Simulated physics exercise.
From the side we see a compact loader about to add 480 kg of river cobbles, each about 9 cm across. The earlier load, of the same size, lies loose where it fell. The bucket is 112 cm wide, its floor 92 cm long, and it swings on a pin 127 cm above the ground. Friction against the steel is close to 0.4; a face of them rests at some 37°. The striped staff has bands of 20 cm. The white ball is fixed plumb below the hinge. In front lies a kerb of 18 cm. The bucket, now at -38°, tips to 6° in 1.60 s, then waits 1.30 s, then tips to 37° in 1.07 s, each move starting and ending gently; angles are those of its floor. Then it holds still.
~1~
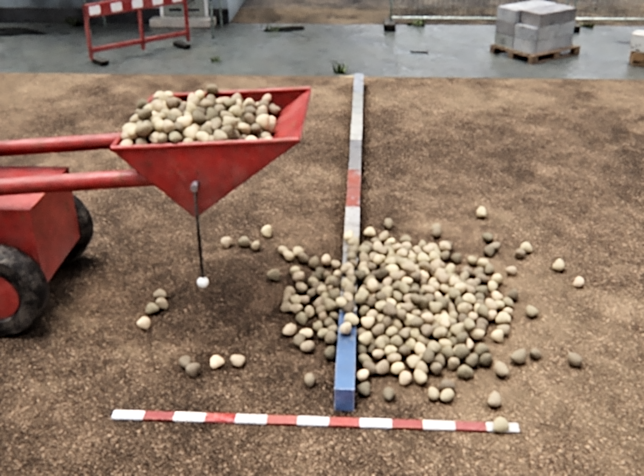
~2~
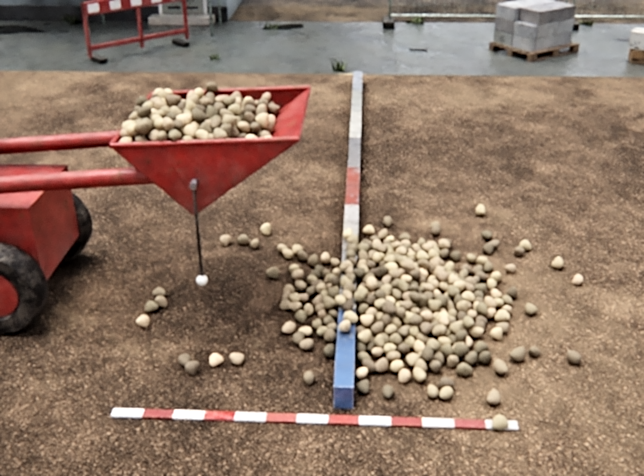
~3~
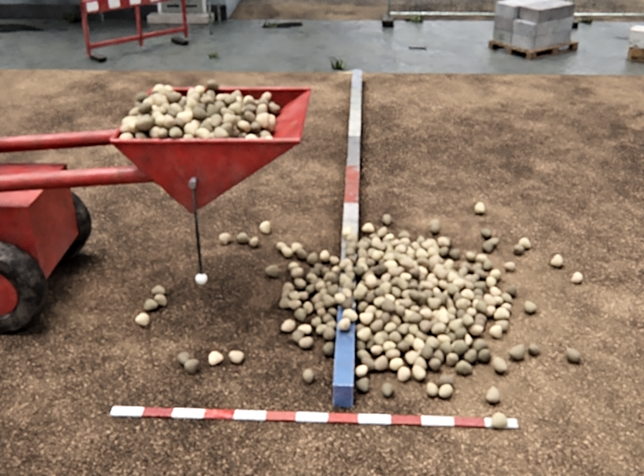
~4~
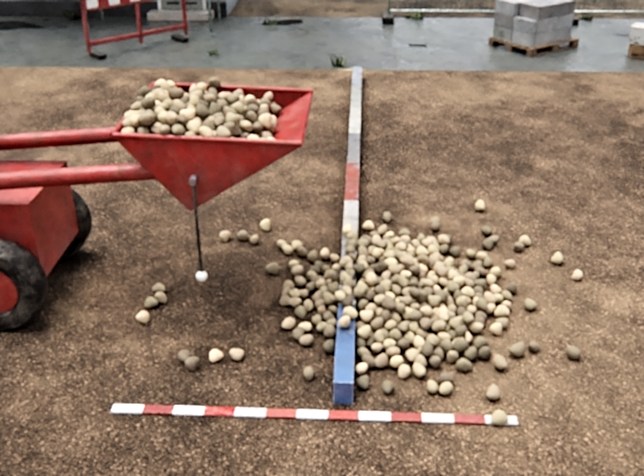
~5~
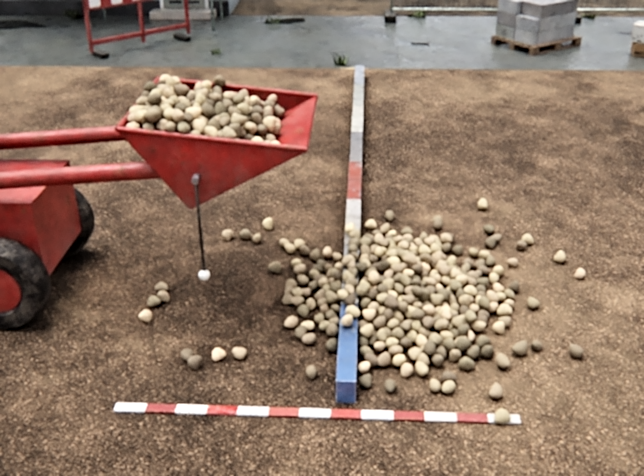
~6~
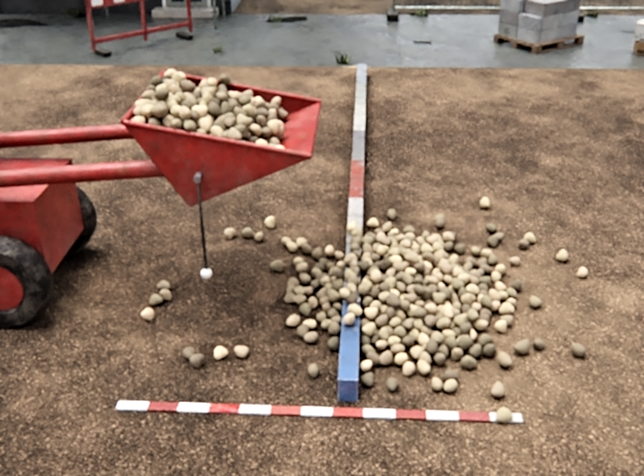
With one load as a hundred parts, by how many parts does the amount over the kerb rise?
Roughly 20 per cent of a load more.
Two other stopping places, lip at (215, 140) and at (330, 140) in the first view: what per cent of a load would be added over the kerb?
About 0 and 50 per cent.
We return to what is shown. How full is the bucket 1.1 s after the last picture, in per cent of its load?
It holds some 100 per cent.
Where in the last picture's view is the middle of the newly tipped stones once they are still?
Around (325, 278).
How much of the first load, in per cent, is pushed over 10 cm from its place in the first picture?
About 5 per cent.
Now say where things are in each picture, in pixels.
In the first picture, the bucket is at -38°, its lip at (299, 140); the top of the load is at (208, 104). The earlier load is highest near (361, 272), 23 cm above ground level, 18 % on this side of the kerb, 83 % over the kerb.
The second picture shows lip at (299, 139), floor tilted -37°, highest stones at (207, 102).
In the third picture, the bucket is at -35°, its lip at (299, 141); the top of the load is at (193, 98).
In the fourth picture, the bucket is at -32°, its lip at (302, 144); the top of the load is at (184, 96).
In the fifth picture, the bucket is at -28°, its lip at (307, 150); the top of the load is at (168, 90).
In the sixth picture, the bucket is at -24°, its lip at (311, 156); the top of the load is at (167, 84).
Then, 0.6 s after the last picture the floor is at -1°; in per cent of one load, 100 in the bucket, 18 on this side of the kerb, 83 over the kerb; the foremost stones are at (581, 295).
Then, 1.1 s after the last picture the floor is at 6°; in per cent of one load, 99 in the bucket, 19 on this side of the kerb, 83 over the kerb; the foremost stones are at (581, 295).
Then, 3.8 s after the last picture the floor is at 37°; in per cent of one load, 3 in the bucket, 102 on this side of the kerb, 97 over the kerb; the foremost stones are at (581, 295).
Then, 6.6 s after the last picture the floor is at 37°; in per cent of one load, 0 in the bucket, 98 on this side of the kerb, 103 over the kerb; the foremost stones are at (581, 295). Net gain over the kerb, 20.
